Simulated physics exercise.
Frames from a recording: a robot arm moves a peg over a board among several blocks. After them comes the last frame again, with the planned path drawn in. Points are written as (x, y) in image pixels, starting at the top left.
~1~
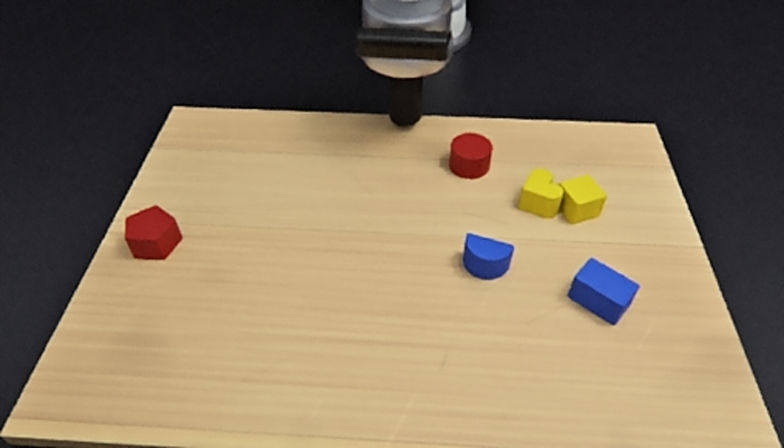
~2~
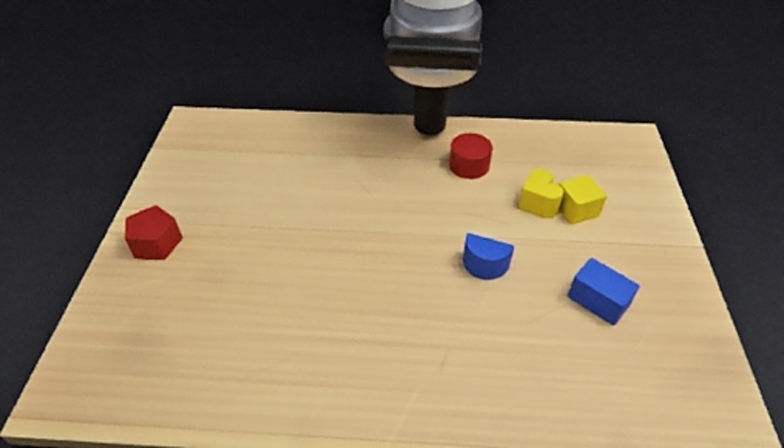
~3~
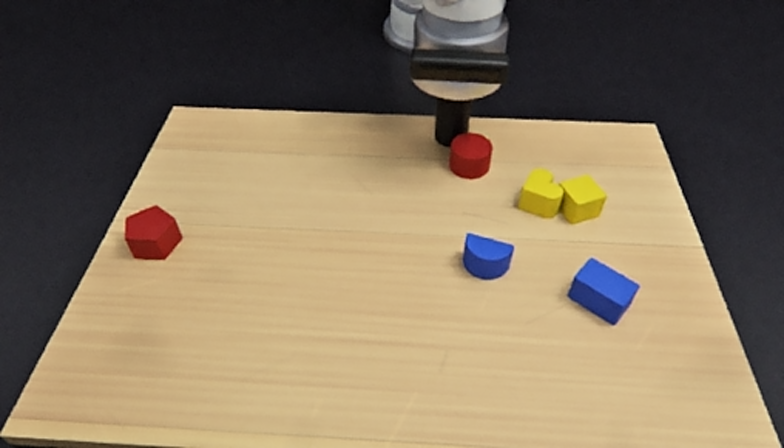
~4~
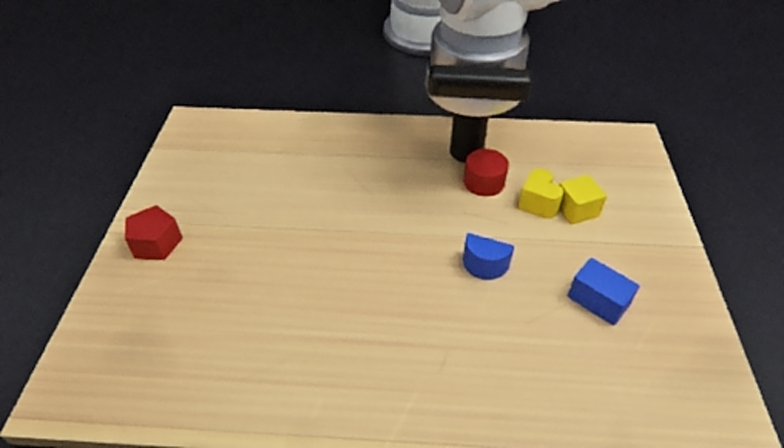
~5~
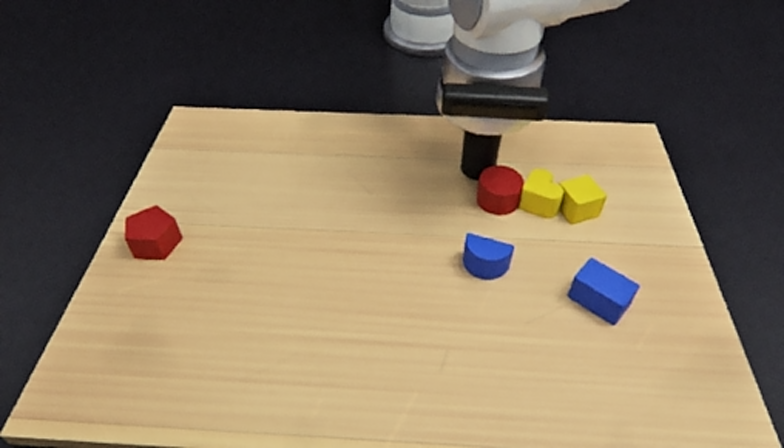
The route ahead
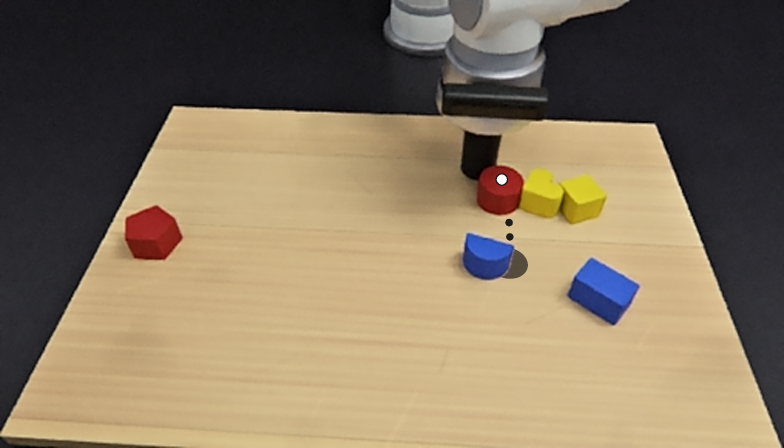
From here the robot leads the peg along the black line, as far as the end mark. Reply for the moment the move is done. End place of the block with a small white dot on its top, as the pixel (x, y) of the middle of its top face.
It will end up at (548, 270).
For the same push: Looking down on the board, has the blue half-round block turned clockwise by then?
Answer: Yes.
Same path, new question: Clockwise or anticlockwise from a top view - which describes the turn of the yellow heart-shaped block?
Verdict: Counterclockwise.
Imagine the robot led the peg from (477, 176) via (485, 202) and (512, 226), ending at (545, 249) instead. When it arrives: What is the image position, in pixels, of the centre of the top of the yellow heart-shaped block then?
At pixel (556, 199).
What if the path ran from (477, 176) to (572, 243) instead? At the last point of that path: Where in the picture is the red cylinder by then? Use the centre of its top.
When the path ends, it will be at (531, 230).
Path on the board, from (477, 176) over (499, 201) and (510, 230) to (508, 263); the dot is on the red cylinder.
On the path given first. One third of the way, peg at (500, 194); red cylinder at (518, 209); yellow heart-shaped block at (550, 193), turned 45° anticlockwise; yellow square at (588, 188).
Two thirds of the way, peg at (511, 223); red cylinder at (533, 241); yellow heart-shaped block at (550, 193), turned 45° anticlockwise; yellow square at (588, 188).
At the end, peg at (509, 256); blue half-round block at (484, 254), turned 40° clockwise; red cylinder at (548, 270); yellow heart-shaped block at (550, 193), turned 45° anticlockwise; yellow square at (588, 188).
